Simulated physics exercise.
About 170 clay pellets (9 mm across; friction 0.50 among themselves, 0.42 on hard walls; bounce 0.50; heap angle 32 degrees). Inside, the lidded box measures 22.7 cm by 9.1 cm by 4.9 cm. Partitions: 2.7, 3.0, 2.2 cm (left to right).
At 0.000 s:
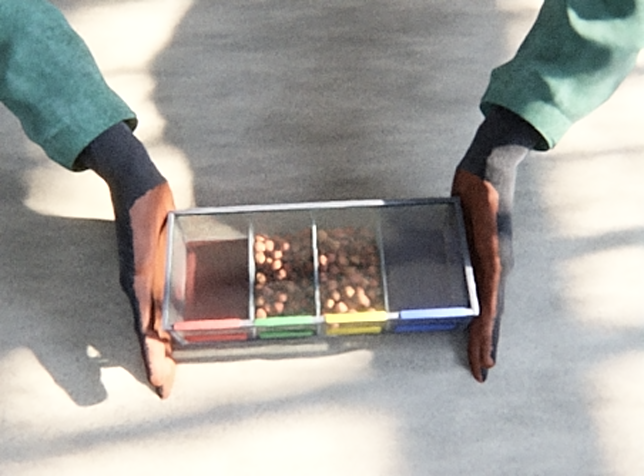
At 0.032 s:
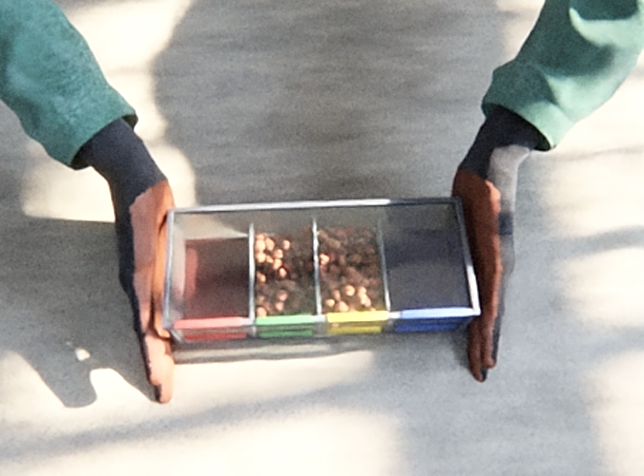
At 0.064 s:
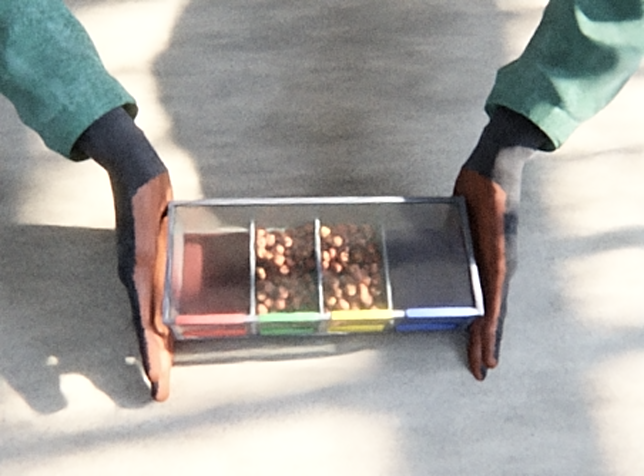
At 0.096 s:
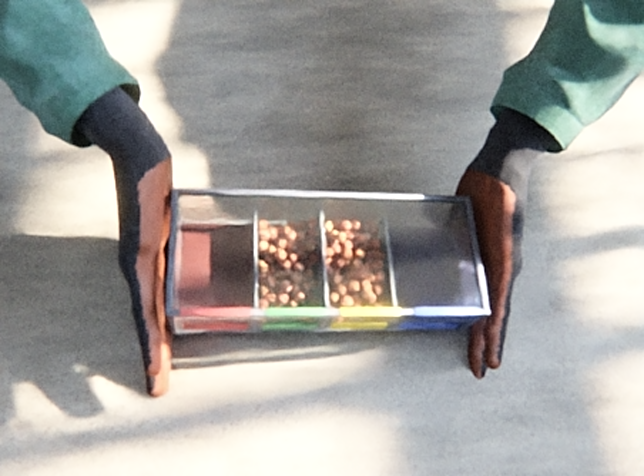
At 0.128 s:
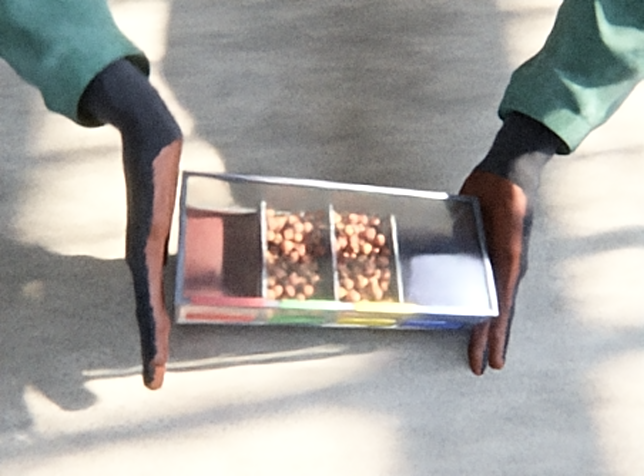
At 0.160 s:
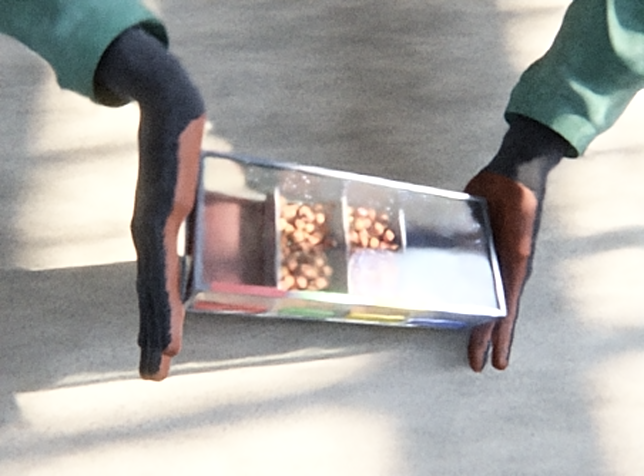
Two hands holding a clear lidded box with small brown pellets in its middle compartments, raising the left side into a tilt.
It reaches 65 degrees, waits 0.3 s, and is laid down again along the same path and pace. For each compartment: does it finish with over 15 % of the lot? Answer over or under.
Red under, blue over, green over, yellow over.
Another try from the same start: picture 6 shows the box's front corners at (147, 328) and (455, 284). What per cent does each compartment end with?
Red 10; blue 0; green 45; yellow 45.
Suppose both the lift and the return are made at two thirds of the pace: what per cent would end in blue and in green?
Then: Blue 10; green 45.
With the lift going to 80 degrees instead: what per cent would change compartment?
Some 50 per cent.
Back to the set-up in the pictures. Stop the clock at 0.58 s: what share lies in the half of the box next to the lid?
Roughly 10 per cent.
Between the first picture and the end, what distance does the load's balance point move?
About 3.0 cm.
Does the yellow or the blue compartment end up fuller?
It is the yellow one.
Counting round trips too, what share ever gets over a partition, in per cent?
Roughly 25 per cent.
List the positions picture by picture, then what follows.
Box tilt 0 degrees, front corners at (168, 325) and (471, 310); green 50 %, yellow 50 %, in the first frame.
Box tilt 1 degrees, front corners at (168, 324) and (473, 310), in the second frame.
Box tilt 4 degrees, front corners at (168, 319) and (477, 310), lowest corner right front, in the third frame.
Box tilt 9 degrees, front corners at (172, 311) and (483, 310), lowest corner right front, in the fourth frame.
Box tilt 16 degrees, front corners at (182, 298) and (491, 310), lowest corner right front, in the fifth frame.
Box tilt 24 degrees, front corners at (201, 284) and (499, 311), lowest corner right front; green 50 %, yellow 50 %. The box's pace is about 240 degrees a second, in the sixth frame.
After 0.58 s, tilt 65 degrees; blue 15 %, green 40 %, yellow 45 %.
Then, at 0.85 s, tilt 41 degrees; blue 20 %, green 40 %, yellow 40 %.
After 1.23 s, tilt 0 degrees; blue 20 %, green 40 %, yellow 40 %.
By 1.5 s all is still; red 0 %, blue 20 %, green 40 %, yellow 40 %.
